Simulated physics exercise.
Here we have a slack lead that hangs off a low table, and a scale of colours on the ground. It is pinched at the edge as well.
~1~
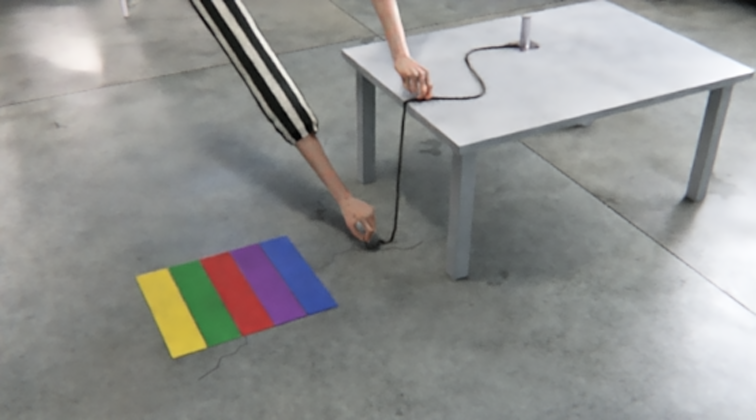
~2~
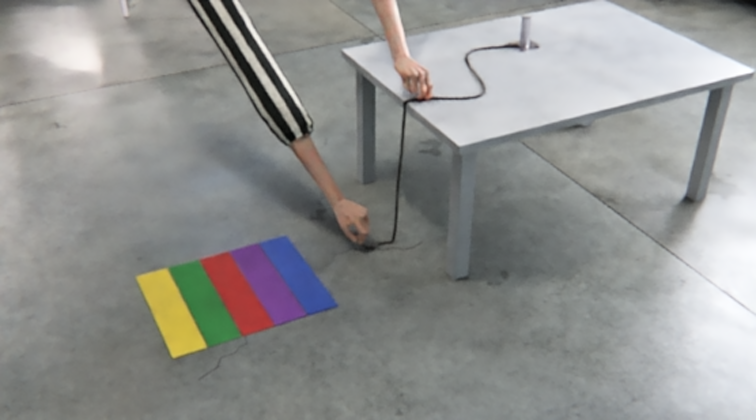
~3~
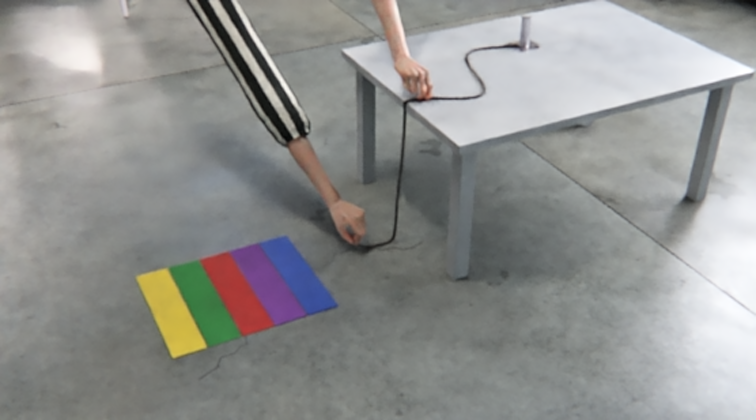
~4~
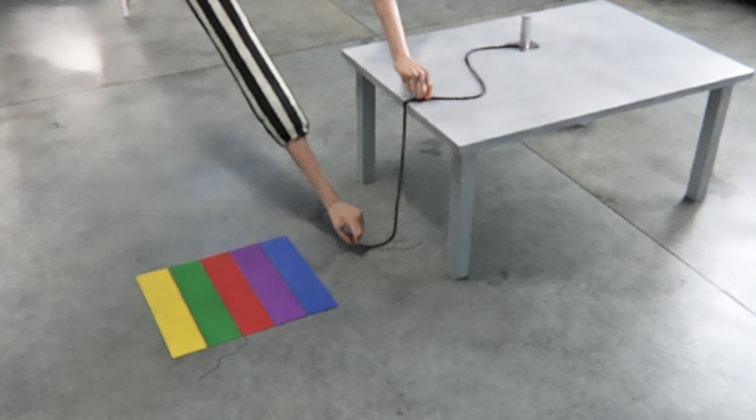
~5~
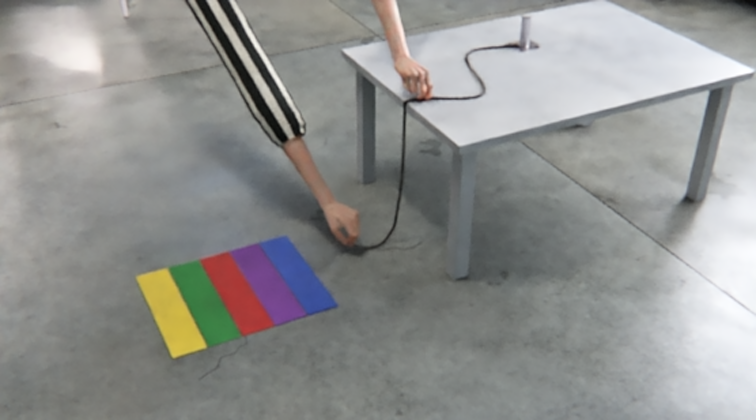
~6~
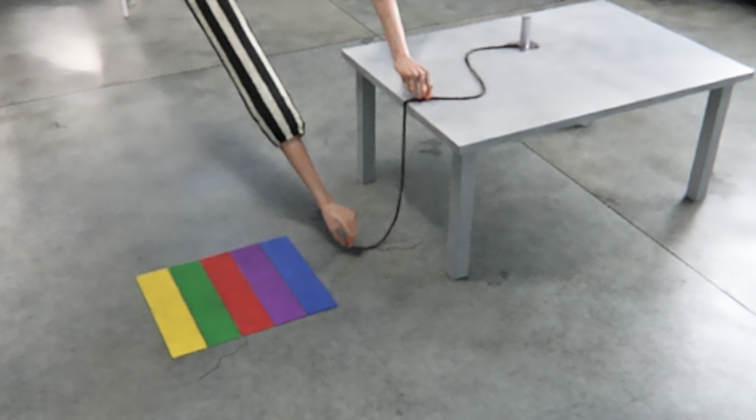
We see one hand pinching a dark cord at the edge of a low grey table while the other, near the floor, draws the cord's lower end slightly left, toward a mat of coloured stripes, the hanging part curving more.
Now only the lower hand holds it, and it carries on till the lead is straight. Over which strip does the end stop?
The end stops over the green strip.
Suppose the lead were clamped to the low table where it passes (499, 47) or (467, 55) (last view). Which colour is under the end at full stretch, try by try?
Taking them in turn: Green; green.
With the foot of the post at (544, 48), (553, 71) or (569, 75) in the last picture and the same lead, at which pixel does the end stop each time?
The places are (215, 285), (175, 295) and (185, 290).
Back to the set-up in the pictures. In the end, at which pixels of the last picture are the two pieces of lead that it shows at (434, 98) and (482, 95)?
About (372, 118), and the other about (410, 91).
Soon after, end near (259, 269); over purple.
Then, end near (221, 280); over red.
At full stretch, end near (197, 287); over green. It gets as far as the green strip.
